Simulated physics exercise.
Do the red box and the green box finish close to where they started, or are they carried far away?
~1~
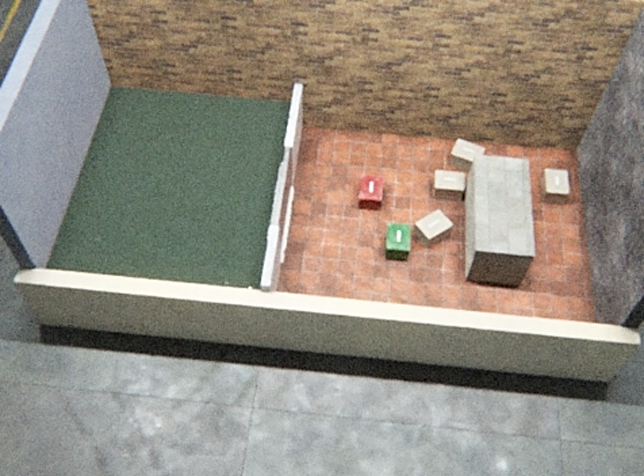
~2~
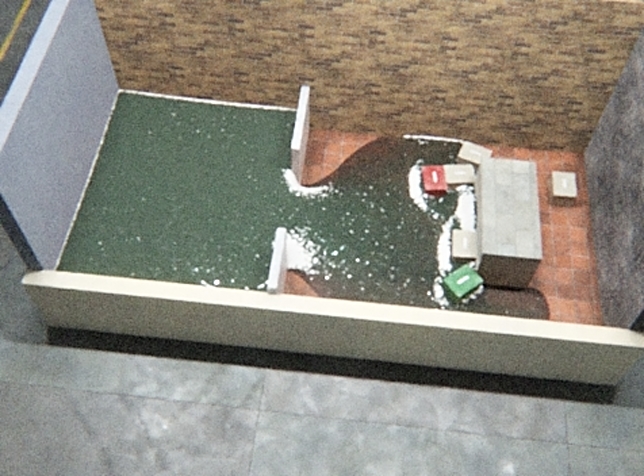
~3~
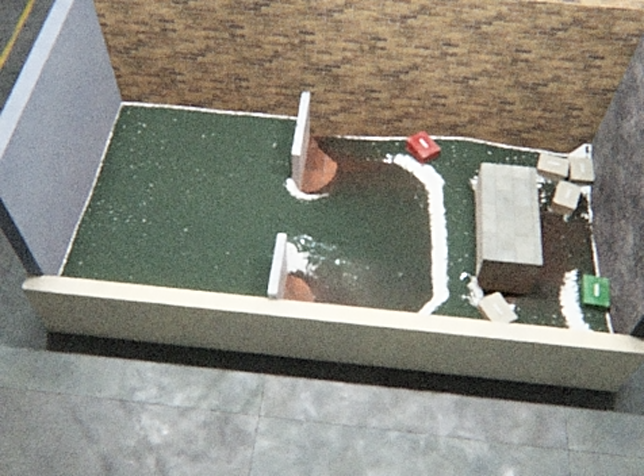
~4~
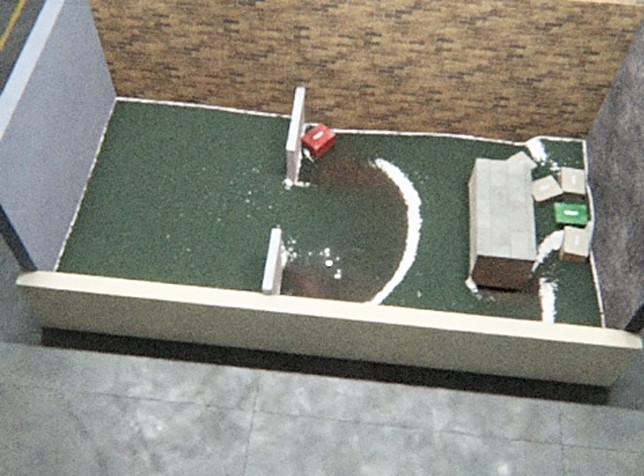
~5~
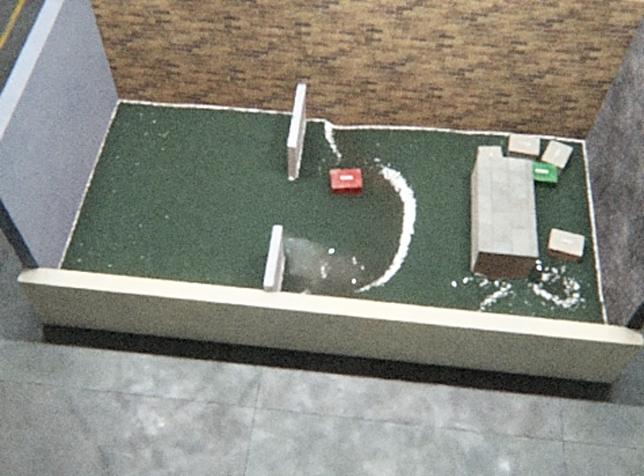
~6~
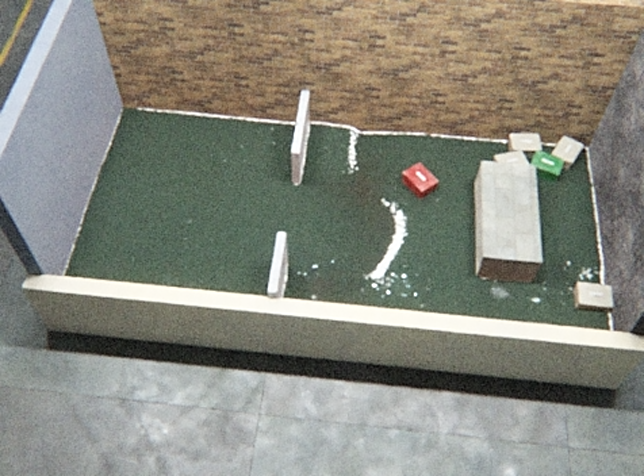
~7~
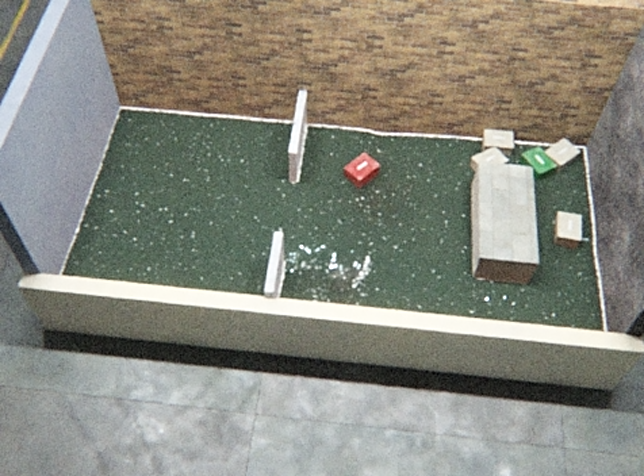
It differs between them. The red box drifts about but finishes only a little way from its starting place, while the green box is carried far, past the grey block to the back right corner.
